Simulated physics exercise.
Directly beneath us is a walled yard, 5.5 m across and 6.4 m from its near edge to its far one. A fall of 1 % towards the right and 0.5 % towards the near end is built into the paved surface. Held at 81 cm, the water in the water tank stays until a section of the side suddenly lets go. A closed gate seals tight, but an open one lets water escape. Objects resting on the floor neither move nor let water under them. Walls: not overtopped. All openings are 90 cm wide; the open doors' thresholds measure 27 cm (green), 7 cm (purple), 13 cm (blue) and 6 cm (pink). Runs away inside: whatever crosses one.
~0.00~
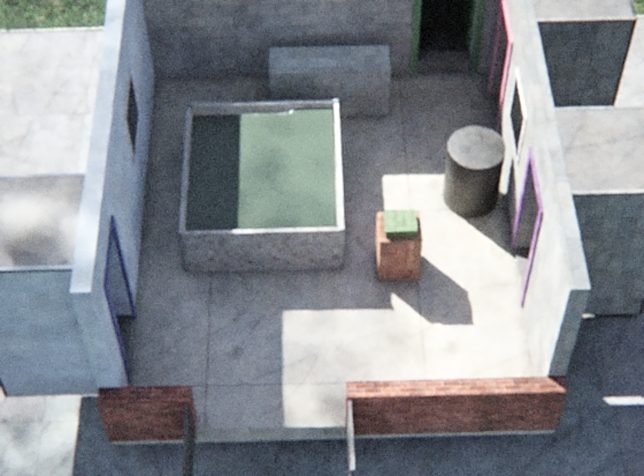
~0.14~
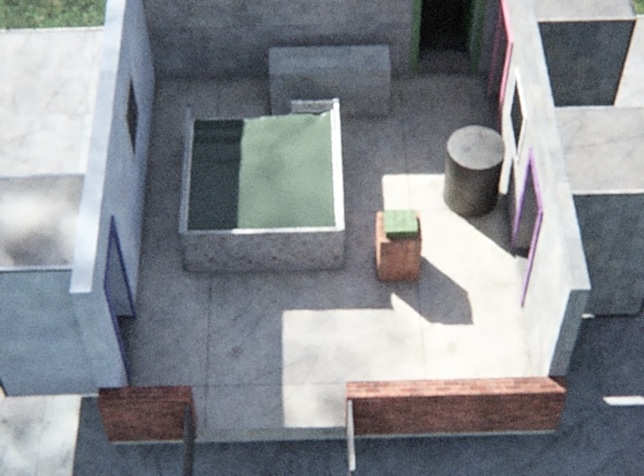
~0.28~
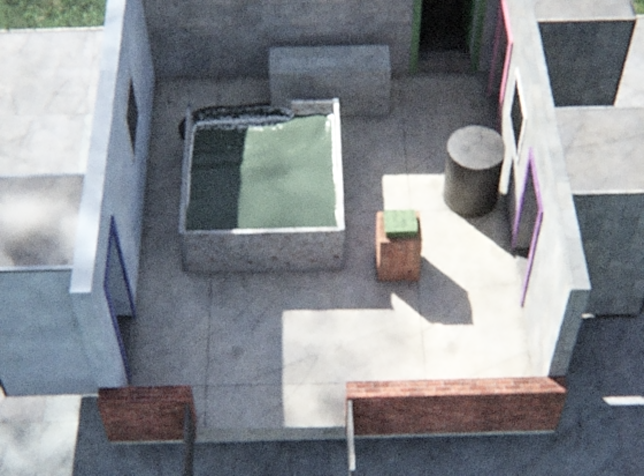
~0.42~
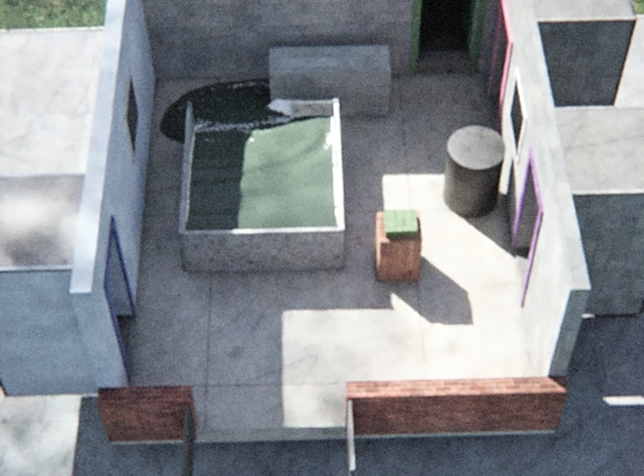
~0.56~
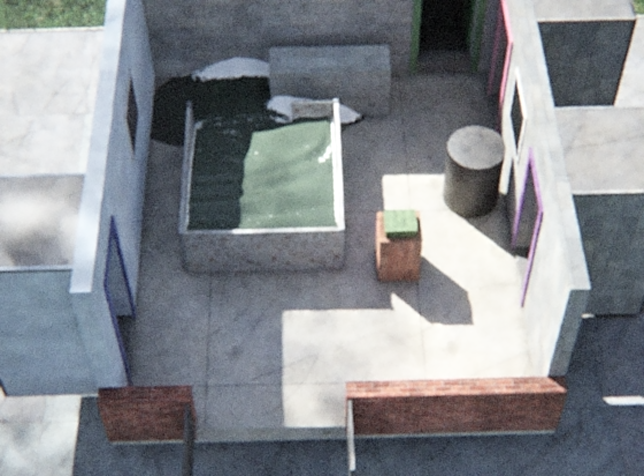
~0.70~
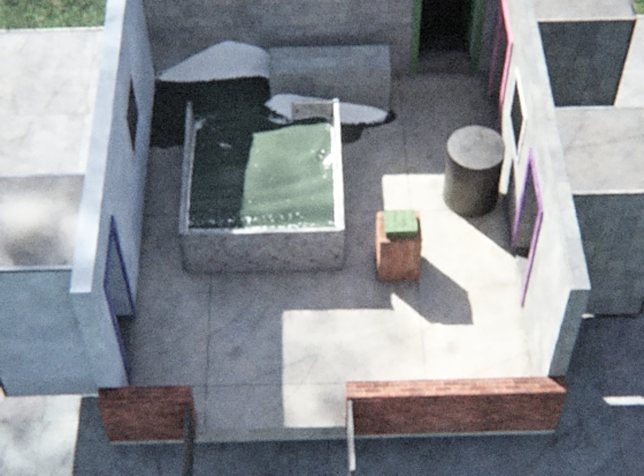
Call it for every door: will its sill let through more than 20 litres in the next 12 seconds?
Green door - it will not, purple door - it will, blue door - it will not, pink door - it will.
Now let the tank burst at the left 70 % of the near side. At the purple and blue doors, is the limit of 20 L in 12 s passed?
For purple, too little; for blue, too much.
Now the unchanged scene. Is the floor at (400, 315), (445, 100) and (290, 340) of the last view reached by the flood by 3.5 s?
Untouched, submerged, untouched.
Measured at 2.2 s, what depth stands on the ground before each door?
Centimetres: Green 12 / purple 0 / blue 0 / pink 19.
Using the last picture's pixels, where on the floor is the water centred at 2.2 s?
Its balance point lies near (258, 156).
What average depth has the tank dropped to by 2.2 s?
The mean depth is around 40 cm.
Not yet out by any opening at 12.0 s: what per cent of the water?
Share still there: About 74 %.
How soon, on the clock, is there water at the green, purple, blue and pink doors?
So green at 1.4 s, purple at 2.6 s, blue at 2.6 s, and pink at 1.2 s.
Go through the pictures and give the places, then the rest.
In the first frame, the water tank at (262, 167) is whole and still, 81 cm deep.
In the second frame, water pours out on the water tank's far side and has run 0.8 m, to a hidden place; typically 7 cm deep outside, 81 cm at the water tank's back.
In the third frame, water pours out on the water tank's far side and has run 1.1 m, to (185, 125); typically 15 cm deep outside, 81 cm at the water tank's back.
In the fourth frame, the front is at a hidden place, 1.5 m from the gap on the water tank's far side; 2.3 m2 of floor is under water; 81 cm left at the back of the water tank.
In the fifth frame, the front is at (360, 117), 1.9 m from the gap on the water tank's far side; 3.3 m2 of floor is under water; 80 cm left at the back of the water tank.
In the sixth frame, the front is at (389, 116), 2.4 m from the gap on the water tank's far side; 3.7 m2 of floor is under water; 72 cm left at the back of the water tank.
After 1.4 s water covers 25 % of the floor and is deepest (76 cm) near (156, 81); green door not reached, purple door not reached, blue door not reached, pink door 7 cm at the sill, 0 L in.
After 2.2 s water covers 40 % of the floor and is deepest (59 cm) near (167, 81); green door 12 cm at the sill, 0 L in, purple door not reached, blue door not reached, pink door 19 cm at the sill, 10 L in.
After 3.5 s water covers 55 % of the floor and is deepest (50 cm) near (128, 403); green door 11 cm at the sill, 0 L in, purple door 2 cm at the sill, 0 L in, blue door 14 cm at the sill, 0 L in, pink door 22 cm at the sill, 118 L in.
After 7.0 s water covers 95 % of the floor and is deepest (22 cm) near (495, 182); green door 12 cm at the sill, 0 L in, purple door 6 cm at the sill, 0 L in, blue door 6 cm at the sill, 0 L in, pink door 16 cm at the sill, 378 L in.
After 12.0 s water covers 100 % of the floor and is deepest (17 cm) near (479, 76); green door 12 cm at the sill, 0 L in, purple door 12 cm at the sill, 52 L in, blue door 4 cm at the sill, 0 L in, pink door 11 cm at the sill, 535 L in.
